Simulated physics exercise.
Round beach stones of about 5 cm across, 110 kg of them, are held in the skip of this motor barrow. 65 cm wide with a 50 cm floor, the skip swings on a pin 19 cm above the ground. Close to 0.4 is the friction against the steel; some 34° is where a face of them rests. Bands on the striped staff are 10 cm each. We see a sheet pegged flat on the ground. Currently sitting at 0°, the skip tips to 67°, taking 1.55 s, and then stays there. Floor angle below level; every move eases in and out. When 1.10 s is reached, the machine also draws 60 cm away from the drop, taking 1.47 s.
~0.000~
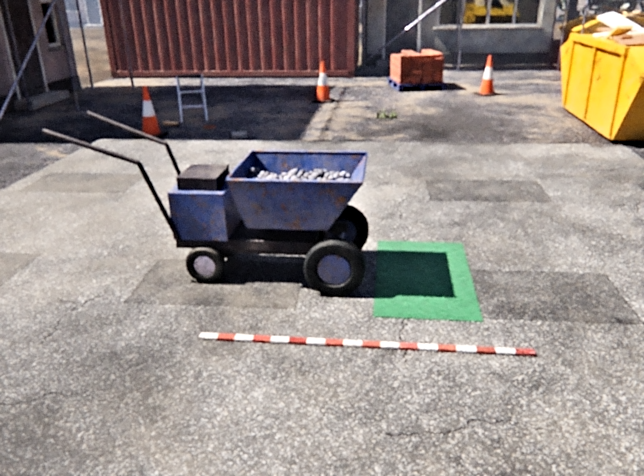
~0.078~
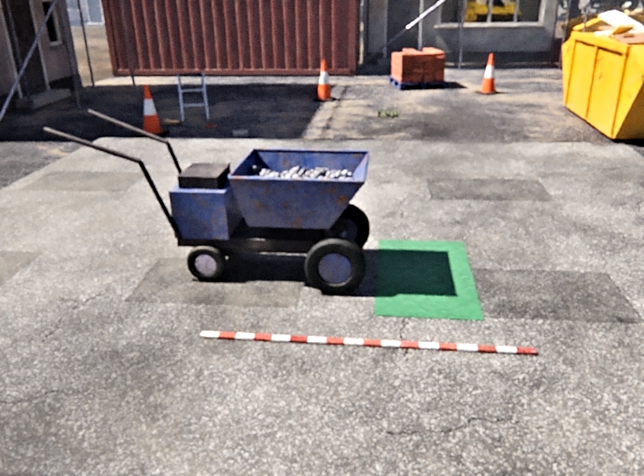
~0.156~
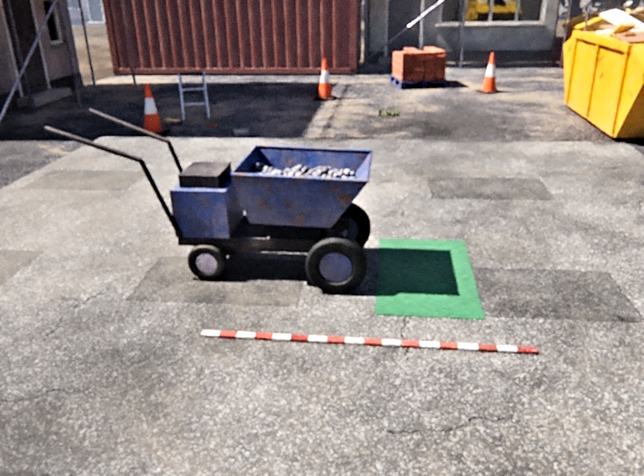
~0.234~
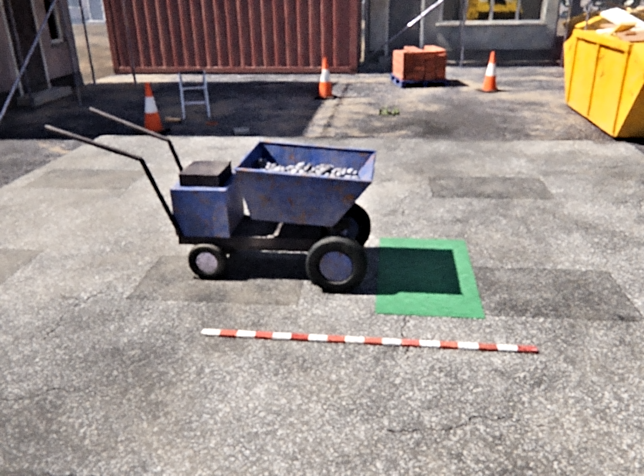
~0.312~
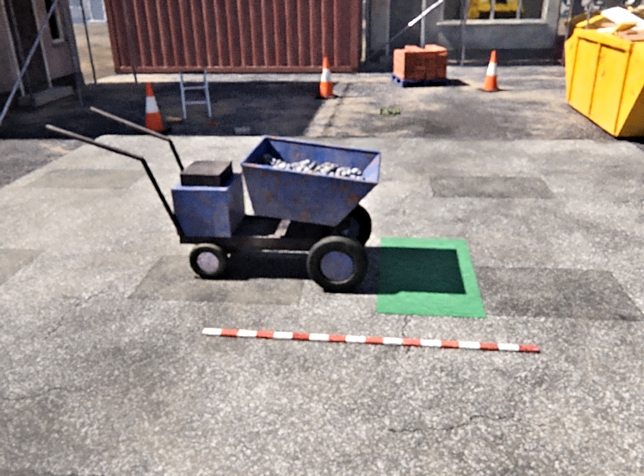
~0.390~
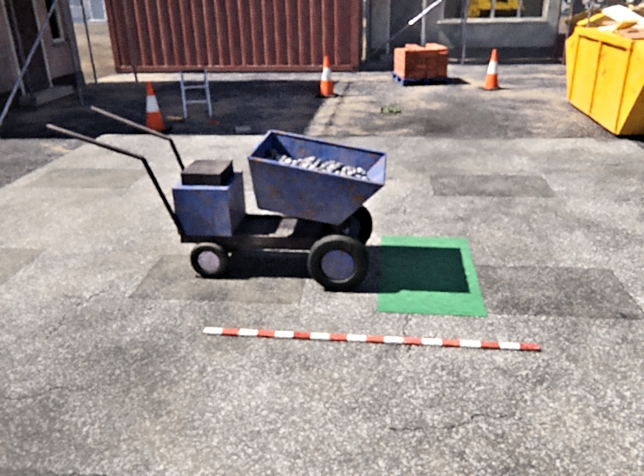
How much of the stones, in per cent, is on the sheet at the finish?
Some 55 per cent.
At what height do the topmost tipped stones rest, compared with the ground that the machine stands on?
Around 14 cm above it, I'd say.
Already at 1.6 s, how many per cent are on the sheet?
Around 40 per cent of it, at that instant.
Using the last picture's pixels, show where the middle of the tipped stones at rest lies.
Roughly at (420, 267).
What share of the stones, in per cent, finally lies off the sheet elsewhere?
Something like 15 out of every hundred parts of the load ends up there.
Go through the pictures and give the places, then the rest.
The first picture shows lip at (363, 183), floor tilted 0°, highest stones at (306, 175).
The second picture shows lip at (365, 182), floor tilted 0°, highest stones at (300, 174); the stones move at 0.1 m/s on average.
In the third picture, the skip is at 2°, its lip at (368, 181); the top of the load is at (297, 172); the stones move at 0.2 m/s on average.
The fourth picture shows lip at (372, 182), floor tilted 4°, highest stones at (288, 167); the stones move at 0.3 m/s on average.
In the fifth picture, the skip is at 7°, its lip at (378, 183); the top of the load is at (277, 164); the stones move at 0.3 m/s on average.
The sixth picture shows lip at (384, 185), floor tilted 11°, highest stones at (277, 159); the stones move at 0.4 m/s on average.
After 1.2 s the floor is at 56°; 100 % in the skip; the foremost stones are at (424, 223).
After 1.6 s the floor is at 67°; 56 % in the skip, 40 % on the sheet, 5 % off the sheet elsewhere; the foremost stones are at (497, 268).
After 3.0 s the floor is at 67°; 13 % in the skip, 16 % short of the sheet, 55 % on the sheet, 16 % off the sheet elsewhere; the foremost stones are at (584, 273).
After 5.0 s the floor is at 67°; 0 % in the skip, 29 % short of the sheet, 55 % on the sheet, 16 % off the sheet elsewhere; the foremost stones are at (584, 273).
